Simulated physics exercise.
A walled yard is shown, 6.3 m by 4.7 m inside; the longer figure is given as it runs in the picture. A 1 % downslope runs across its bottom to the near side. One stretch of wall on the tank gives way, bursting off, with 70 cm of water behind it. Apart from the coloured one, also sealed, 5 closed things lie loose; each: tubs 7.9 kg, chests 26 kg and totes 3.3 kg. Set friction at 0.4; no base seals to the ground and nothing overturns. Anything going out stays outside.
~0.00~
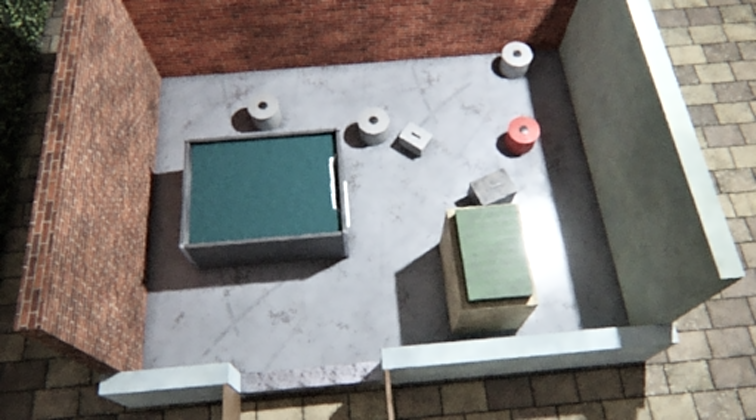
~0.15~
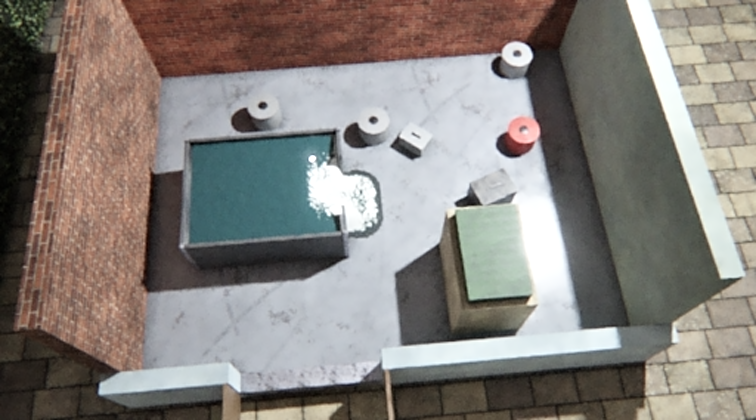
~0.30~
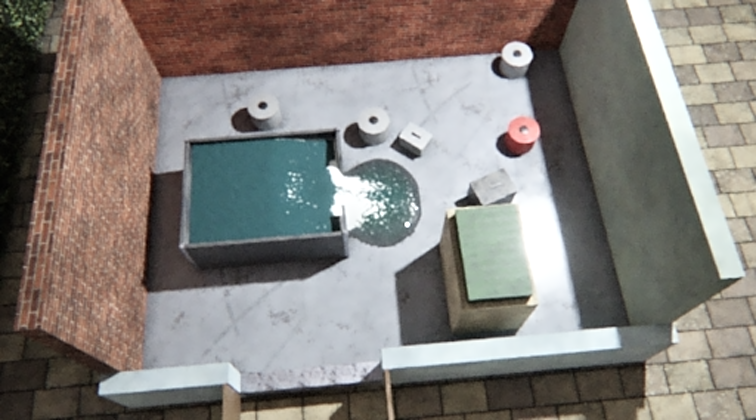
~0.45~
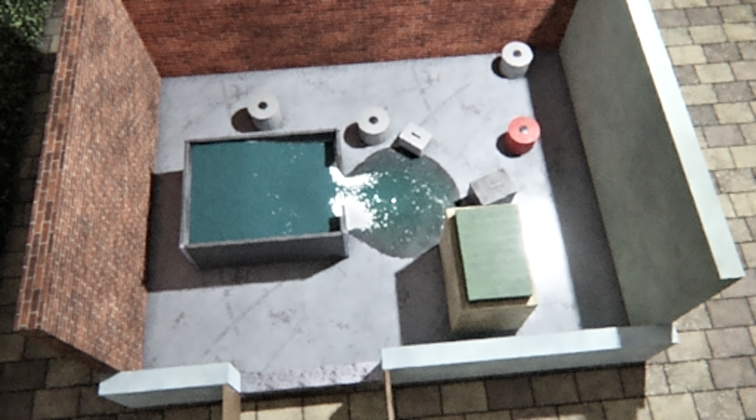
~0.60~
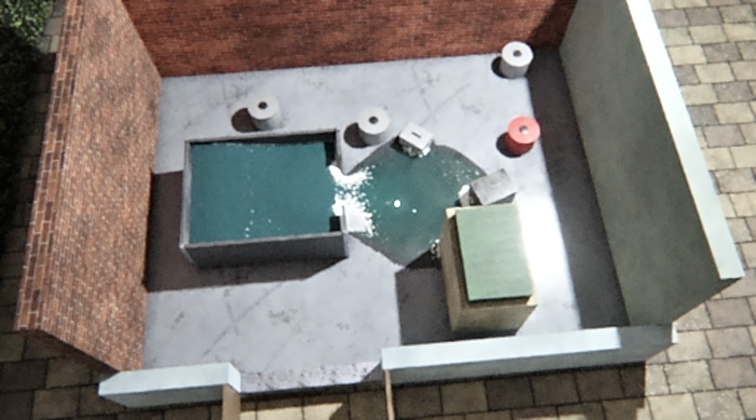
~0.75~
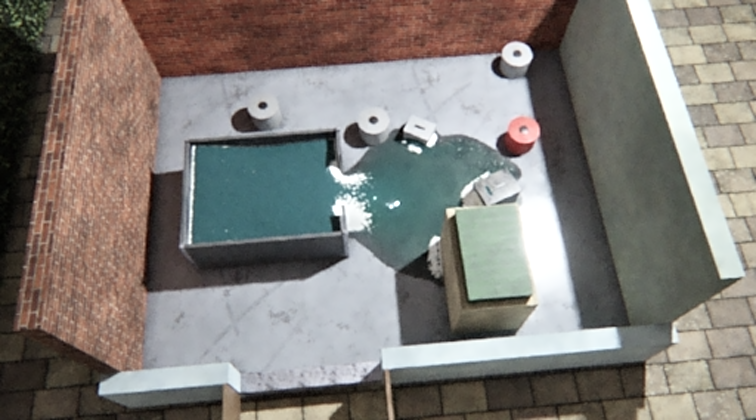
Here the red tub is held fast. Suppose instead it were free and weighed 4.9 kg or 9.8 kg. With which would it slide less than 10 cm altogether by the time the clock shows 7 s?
Lightweight and heavyweight both lose.
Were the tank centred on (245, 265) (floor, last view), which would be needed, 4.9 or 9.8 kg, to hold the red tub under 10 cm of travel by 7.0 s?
In that case both masses fall short.
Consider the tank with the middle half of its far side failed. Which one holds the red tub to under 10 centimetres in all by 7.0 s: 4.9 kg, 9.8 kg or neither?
In that case, both fall short.
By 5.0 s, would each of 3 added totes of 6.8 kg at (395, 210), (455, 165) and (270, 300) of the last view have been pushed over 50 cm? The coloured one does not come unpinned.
Each in turn: Further than that, further than that, not that far.
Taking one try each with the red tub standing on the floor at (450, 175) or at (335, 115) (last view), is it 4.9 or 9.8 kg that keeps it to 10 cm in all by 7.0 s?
In that order: Neither holds; neither holds.
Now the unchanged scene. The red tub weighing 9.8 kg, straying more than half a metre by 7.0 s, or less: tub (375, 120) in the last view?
Below the mark.
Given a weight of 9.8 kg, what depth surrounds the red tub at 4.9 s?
13 cm, roughly.
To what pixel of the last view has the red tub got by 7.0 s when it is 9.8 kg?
Estimated position: About (478, 87).
After 1.4 s the red tub would be 75 cm from its start with 4.9 kg and 56 cm from its start with 9.8 kg; 5 cm of water round it then.
After 3.1 s the red tub would be 128 cm from its start with 4.9 kg and 119 cm from its start with 9.8 kg; 21 cm of water round it then.
After 4.9 s the red tub would be 79 cm from its start with 4.9 kg and 86 cm from its start with 9.8 kg; 13 cm of water round it then.
After 7.0 s the red tub would be 117 cm from its start with 4.9 kg and 94 cm from its start with 9.8 kg; 11 cm of water round it then.
